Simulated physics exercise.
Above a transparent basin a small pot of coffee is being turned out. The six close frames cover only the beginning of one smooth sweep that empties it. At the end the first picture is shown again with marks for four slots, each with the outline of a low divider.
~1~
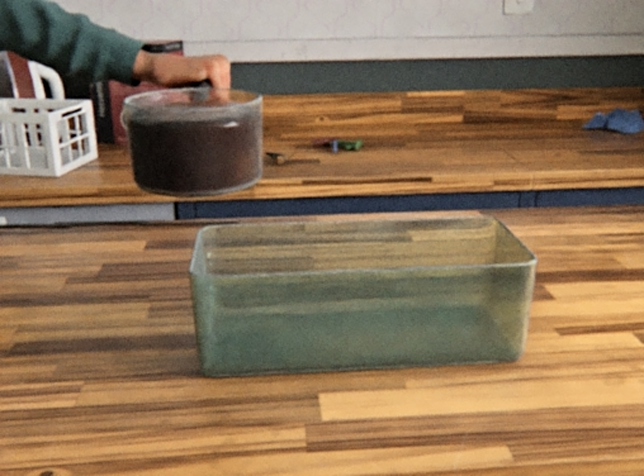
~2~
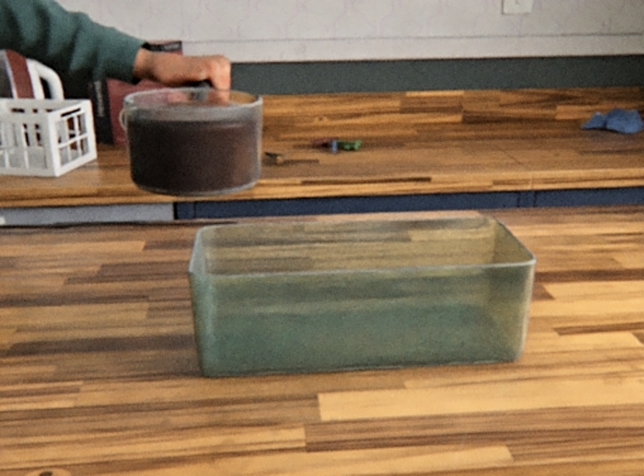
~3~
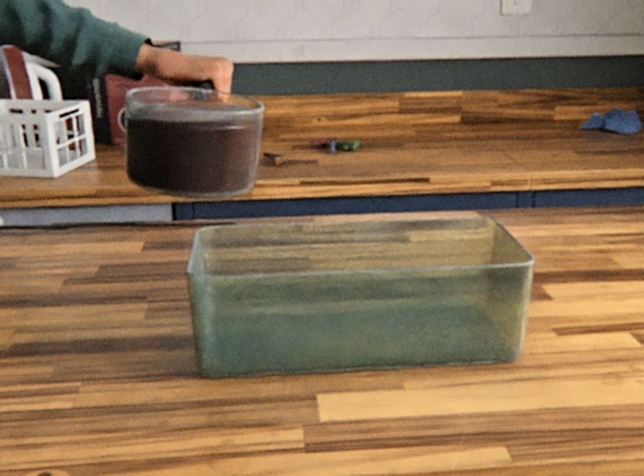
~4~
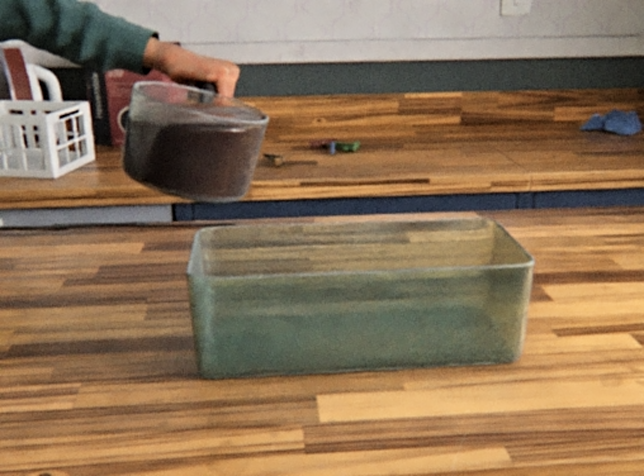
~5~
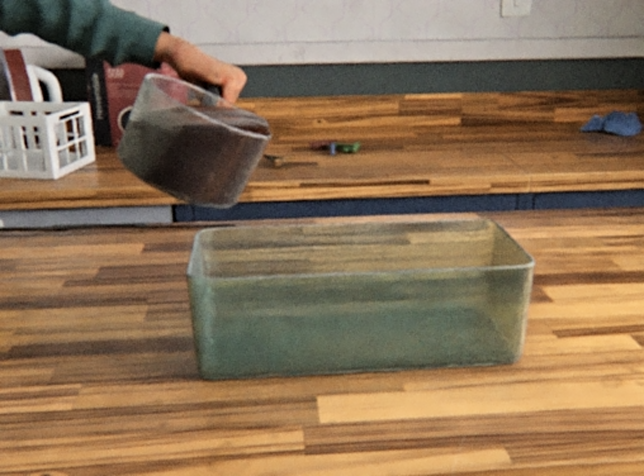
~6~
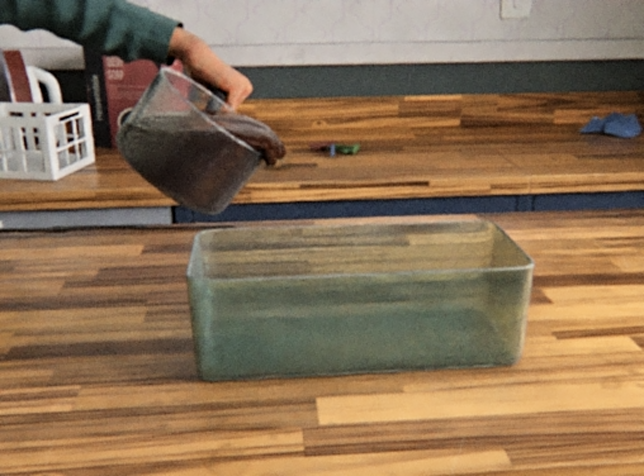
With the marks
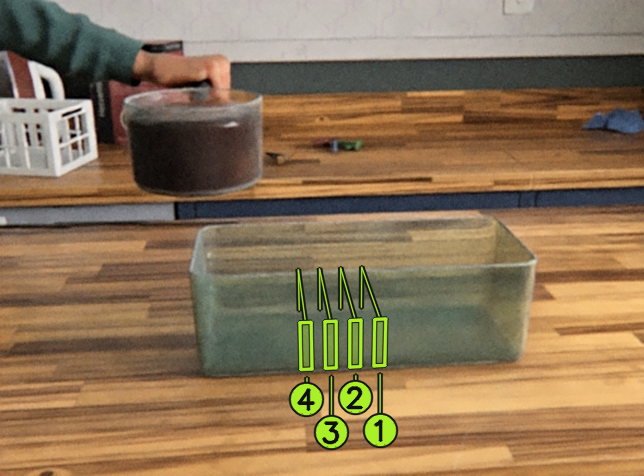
We see a hand holding a small clear pot of dark liquid upright above a transparent basin on a wooden counter, then tilting it steadily to the right until the liquid begins to come over the lip.
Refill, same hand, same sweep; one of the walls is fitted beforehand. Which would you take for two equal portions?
3 beats the others.
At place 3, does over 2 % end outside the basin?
No.
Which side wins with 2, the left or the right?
The left one.
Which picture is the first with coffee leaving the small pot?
Picture 5.
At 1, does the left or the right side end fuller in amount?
More ends on the left.
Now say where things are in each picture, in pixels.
Upright, lip at (258, 96); basin from (200, 372) to (523, 356); nothing has left yet.
Upright, lip at (259, 98); nothing has left yet.
Tipped about 7°, lip at (261, 105); nothing has left yet.
Tipped about 16°, lip at (265, 117); nothing has left yet.
Tipped about 27°, lip at (269, 132); coffee is over the lip, down to (269, 132).
Tipped about 39°, lip at (269, 149); coffee is over the lip, down to (271, 159).
On the marked copy, 1 at (380, 374); 2 at (355, 375); 3 at (331, 376); 4 at (306, 377).
If 1 is chosen, about 93 % ends left of the wall and 5 % right of it.
If 2 is chosen, about 85 % ends left of the wall and 11 % right of it; 4 % is lost outside.
If 3 is chosen, about 49 % ends left of the wall and 50 % right of it.
If 4 is chosen, about 13 % ends left of the wall and 86 % right of it.
